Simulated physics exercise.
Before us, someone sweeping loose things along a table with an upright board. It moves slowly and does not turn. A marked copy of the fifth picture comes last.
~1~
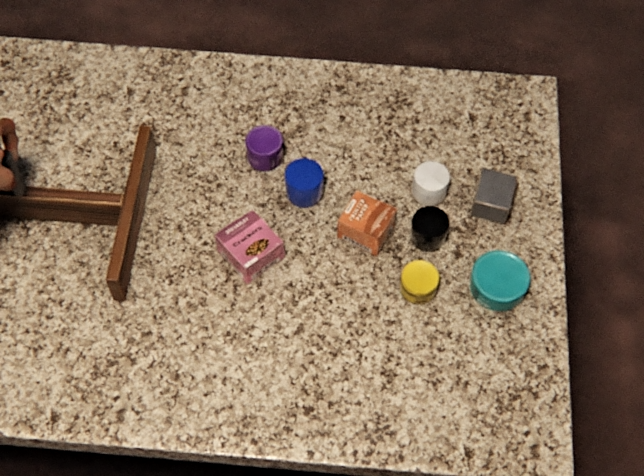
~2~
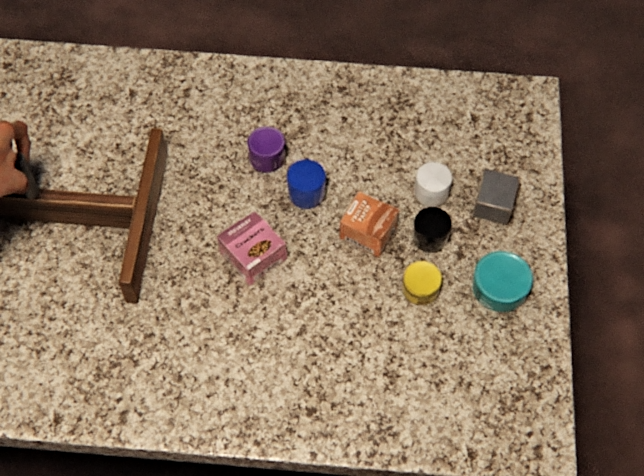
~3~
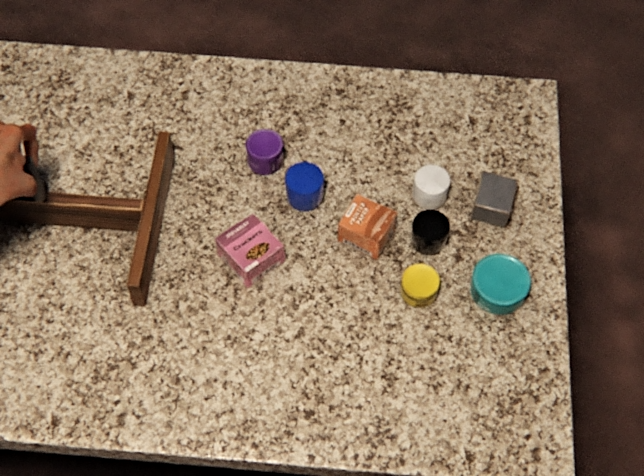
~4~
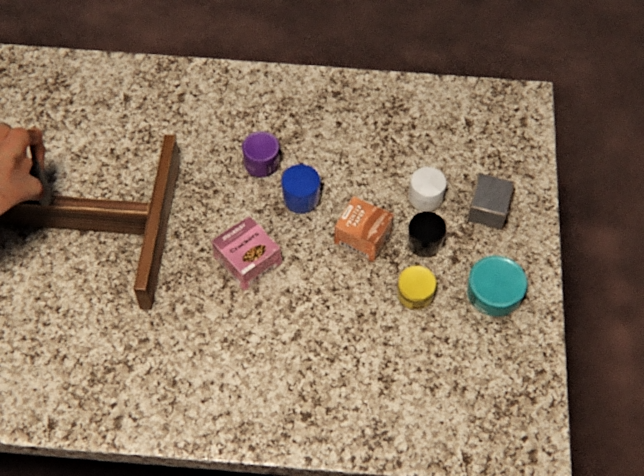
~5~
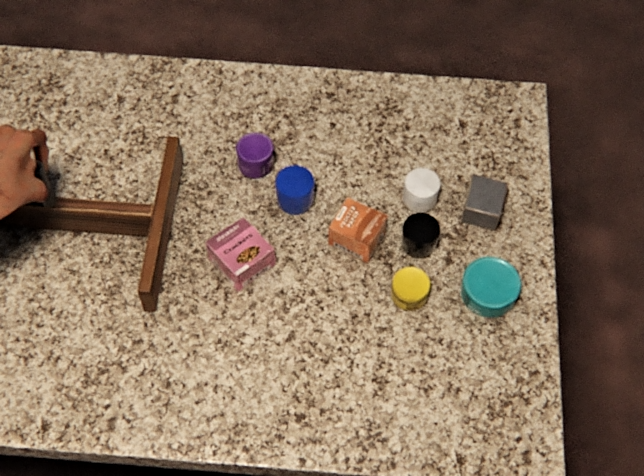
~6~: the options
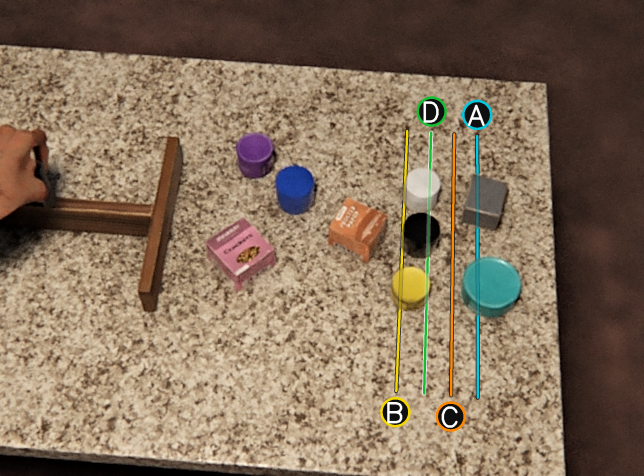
The footage shows a hand slowly pushing an upright wooden board a short way right across a speckled tabletop, without touching the jars, tubs and boxes, which stay in place on the surface as the view shifts slightly.
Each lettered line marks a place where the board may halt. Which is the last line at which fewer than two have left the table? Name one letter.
As far as mark A.
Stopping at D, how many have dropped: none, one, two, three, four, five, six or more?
By then, none.
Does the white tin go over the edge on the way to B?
By then, no.
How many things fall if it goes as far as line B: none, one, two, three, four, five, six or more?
In all, none.
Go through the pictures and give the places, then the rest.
Turquoise jar (499, 281); black pot (429, 229); board (129, 199), in the first picture.
Board (141, 202); purple tub (267, 150), in the second picture.
Board (149, 205); orange box (367, 227), in the third picture.
Board (155, 208); grey block (491, 201), in the fourth picture.
Board (159, 210); turquoise jar (490, 287); black pot (420, 235); yellow tub (410, 289), in the fifth picture.
On the marked copy, A at (478, 257); B at (402, 251); C at (453, 255); D at (428, 253).
Following A. Soon after the start, board (274, 219); purple tub (303, 150); blue pot (305, 191).
Later, board (389, 227); black pot (458, 247); white tin (452, 188).
In the end, board (478, 234); turquoise jar (556, 310); grey block (549, 200); none fallen.
As for the rest, B is within the limit but short; C is within the limit but short; D is within the limit but short.
